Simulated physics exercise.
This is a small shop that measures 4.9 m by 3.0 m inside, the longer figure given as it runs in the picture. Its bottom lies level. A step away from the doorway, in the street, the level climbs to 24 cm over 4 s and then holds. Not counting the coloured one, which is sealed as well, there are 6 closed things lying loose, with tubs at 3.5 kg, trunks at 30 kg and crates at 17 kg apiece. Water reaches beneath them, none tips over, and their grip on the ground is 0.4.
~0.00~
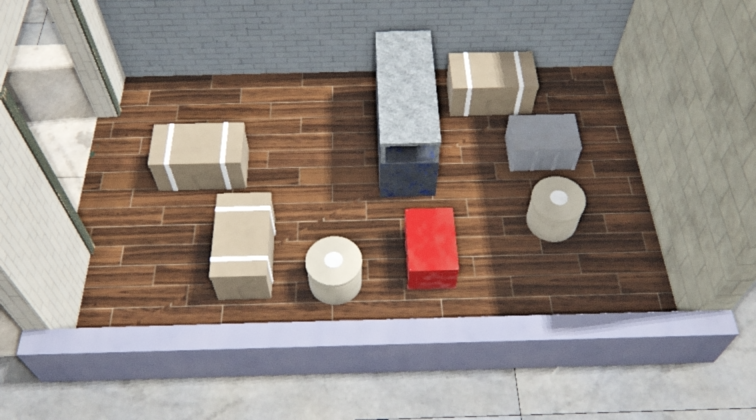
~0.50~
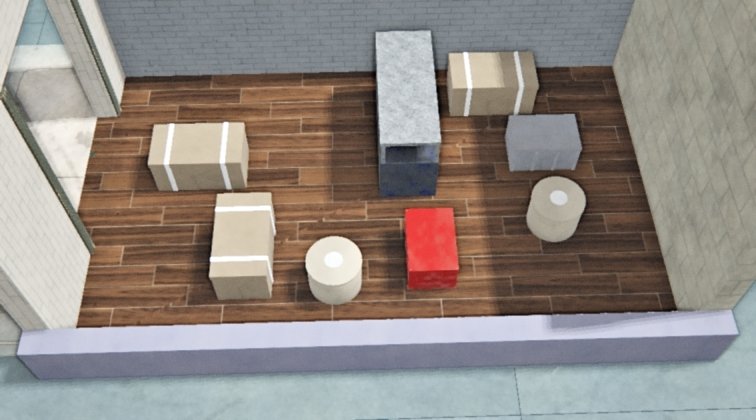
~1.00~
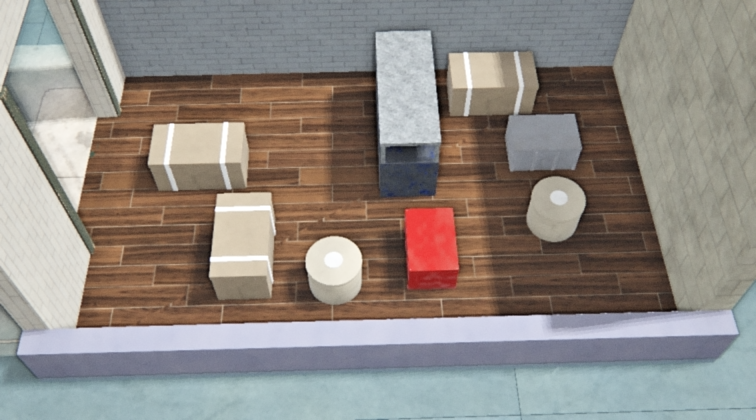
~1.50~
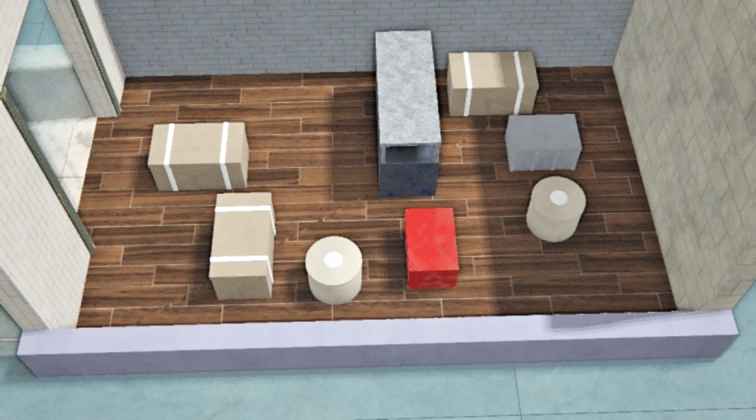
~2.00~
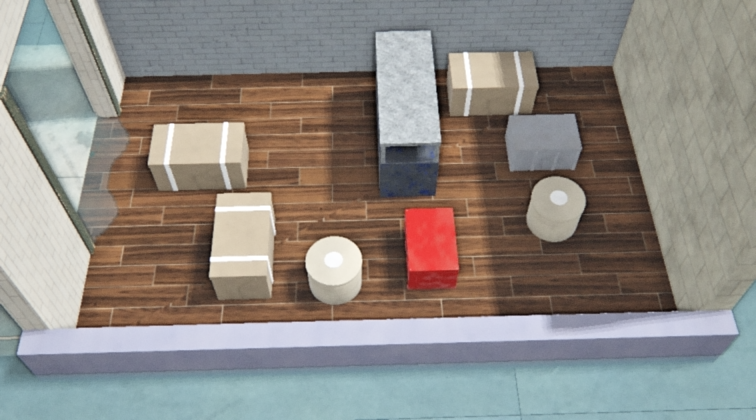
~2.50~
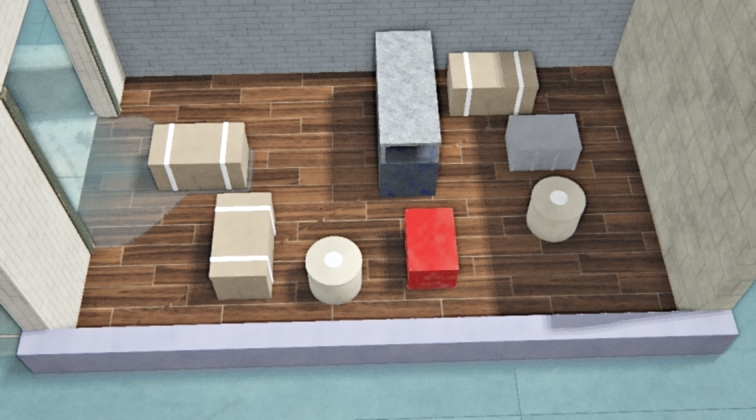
Water covers the street outside a small shop, then spreads in through the left doorway.
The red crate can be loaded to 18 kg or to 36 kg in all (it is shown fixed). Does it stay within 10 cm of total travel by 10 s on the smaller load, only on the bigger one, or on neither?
Final guess: It slides too far regardless.
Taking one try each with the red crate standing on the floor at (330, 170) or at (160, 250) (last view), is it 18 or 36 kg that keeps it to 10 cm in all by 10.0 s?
In order: Both fall short; both fall short.
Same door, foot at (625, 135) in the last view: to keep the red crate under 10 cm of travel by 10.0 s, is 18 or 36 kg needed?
Lab note: Both masses insufficient.
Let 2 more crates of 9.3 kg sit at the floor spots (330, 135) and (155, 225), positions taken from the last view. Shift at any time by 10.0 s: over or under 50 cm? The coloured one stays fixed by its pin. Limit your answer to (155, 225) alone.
For that spot the answer is greater than that.
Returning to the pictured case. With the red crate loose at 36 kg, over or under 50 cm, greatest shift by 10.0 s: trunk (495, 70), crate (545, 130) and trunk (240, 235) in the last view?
In order: Within the mark, within the mark, above the mark.
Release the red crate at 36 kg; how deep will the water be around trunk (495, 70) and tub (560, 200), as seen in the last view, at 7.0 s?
First roughly 5 cm, second roughly 2 cm.
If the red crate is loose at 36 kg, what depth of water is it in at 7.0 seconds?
7 cm, roughly.
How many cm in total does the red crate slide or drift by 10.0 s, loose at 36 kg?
It covers some 80 cm altogether.
After 3.5 s the red crate would be 0 cm from its start with 18 kg and 0 cm from its start with 36 kg; 0 cm of water round it then.
After 4.5 s the red crate would be 0 cm from its start with 18 kg and 0 cm from its start with 36 kg; 0 cm of water round it then.
After 7.0 s the red crate would be 71 cm from its start with 18 kg and 13 cm from its start with 36 kg; 7 cm of water round it then.
After 10.0 s the red crate would be 156 cm from its start with 18 kg and 66 cm from its start with 36 kg; 12 cm of water round it then.
